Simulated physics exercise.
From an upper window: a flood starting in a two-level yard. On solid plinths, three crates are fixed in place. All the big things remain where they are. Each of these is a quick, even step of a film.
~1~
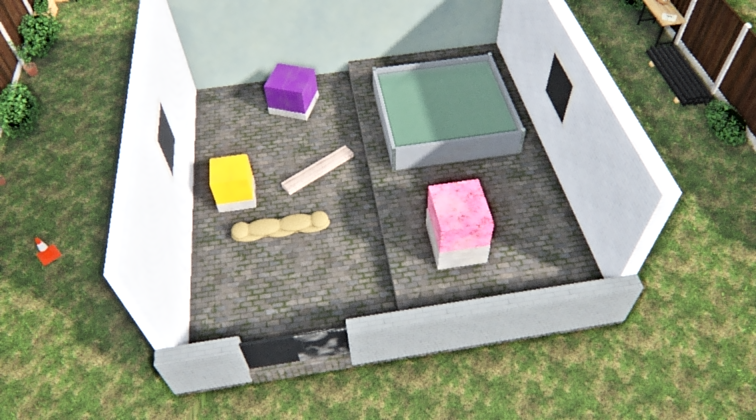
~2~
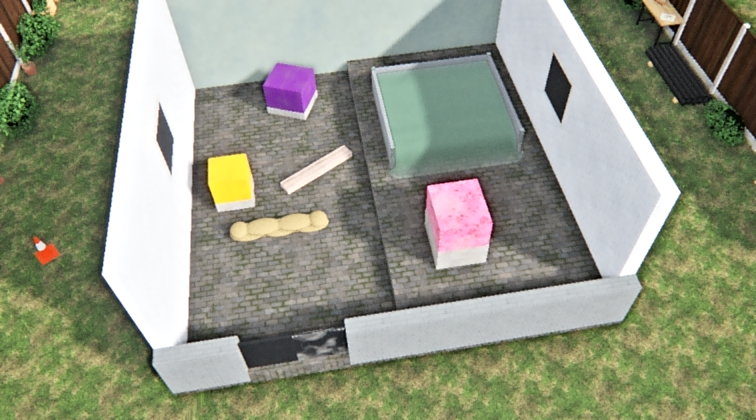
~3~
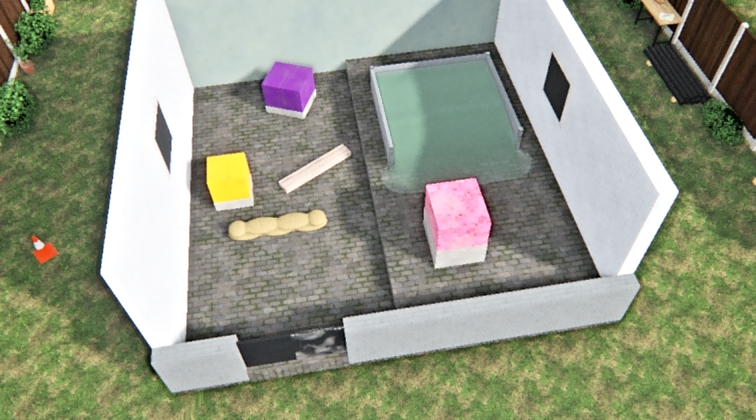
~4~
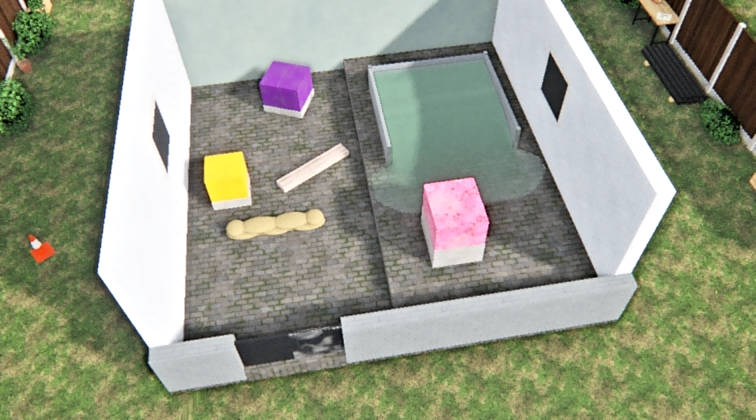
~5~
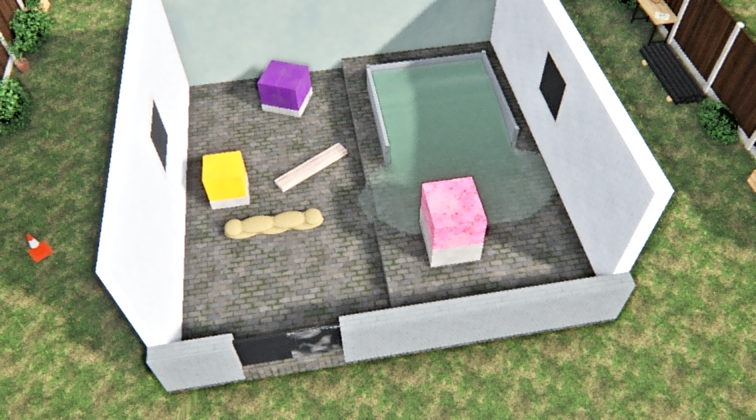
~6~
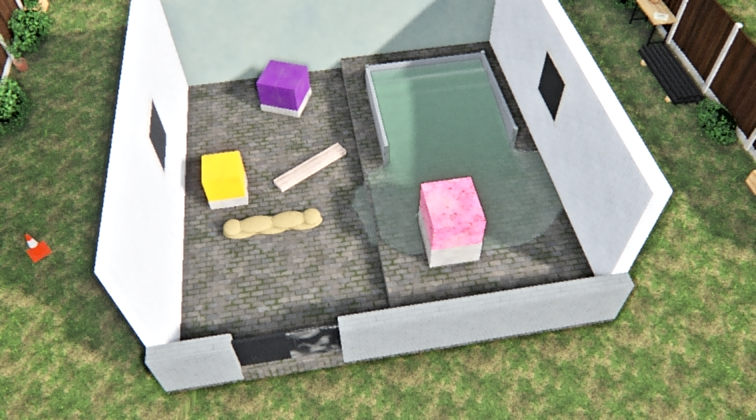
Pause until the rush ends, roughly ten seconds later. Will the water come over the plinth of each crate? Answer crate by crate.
The yellow crate: No, it stays dry. The purple crate: No, it stays dry. The pink crate: No, it stays dry.
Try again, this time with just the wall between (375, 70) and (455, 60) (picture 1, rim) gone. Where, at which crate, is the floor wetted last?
The crate marked pink.
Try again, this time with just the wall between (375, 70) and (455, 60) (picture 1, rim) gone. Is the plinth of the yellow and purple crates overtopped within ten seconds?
One by one: The yellow one is safe; the purple one is wetted.
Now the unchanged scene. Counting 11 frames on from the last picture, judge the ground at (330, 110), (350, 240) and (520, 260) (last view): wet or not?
Status by point, in sequence: Unwetted; waterlogged; waterlogged.
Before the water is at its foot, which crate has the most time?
My guess: The one in purple.
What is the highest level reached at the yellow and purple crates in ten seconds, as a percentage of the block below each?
70 and 60 per cent, roughly.
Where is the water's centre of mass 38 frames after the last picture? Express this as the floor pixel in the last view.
I'd mark it close to (370, 236).
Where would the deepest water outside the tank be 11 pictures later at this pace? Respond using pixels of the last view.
At about (594, 293).
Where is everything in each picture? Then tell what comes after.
In the first frame, the water tank at (445, 102) is whole and still.
In the second frame, water pours out at (456, 154) and has run to (392, 173).
In the third frame, the front is at (386, 181), out from the gap at (454, 154).
In the fourth frame, the front is at (385, 202), out from the gap at (452, 153).
In the fifth frame, water pours out at (450, 153) and has run to (379, 216).
In the sixth frame, the front is at (543, 228), out from the gap at (449, 153).
A moment on, water covers 30 % of the floor; the yellow crate not reached, the purple crate not reached, the pink crate water round its plinth.
Next, water covers 35 % of the floor; the yellow crate not reached, the purple crate not reached, the pink crate water round its plinth.
Then, water covers 50 % of the floor; the yellow crate not reached, the purple crate not reached, the pink crate water round its plinth.
Later, water covers 65 % of the floor; the yellow crate water round its plinth, the purple crate not reached, the pink crate water round its plinth.
In the end, water covers 90 % of the floor; the yellow crate stayed above the water, the purple crate stayed above the water, the pink crate stayed above the water.
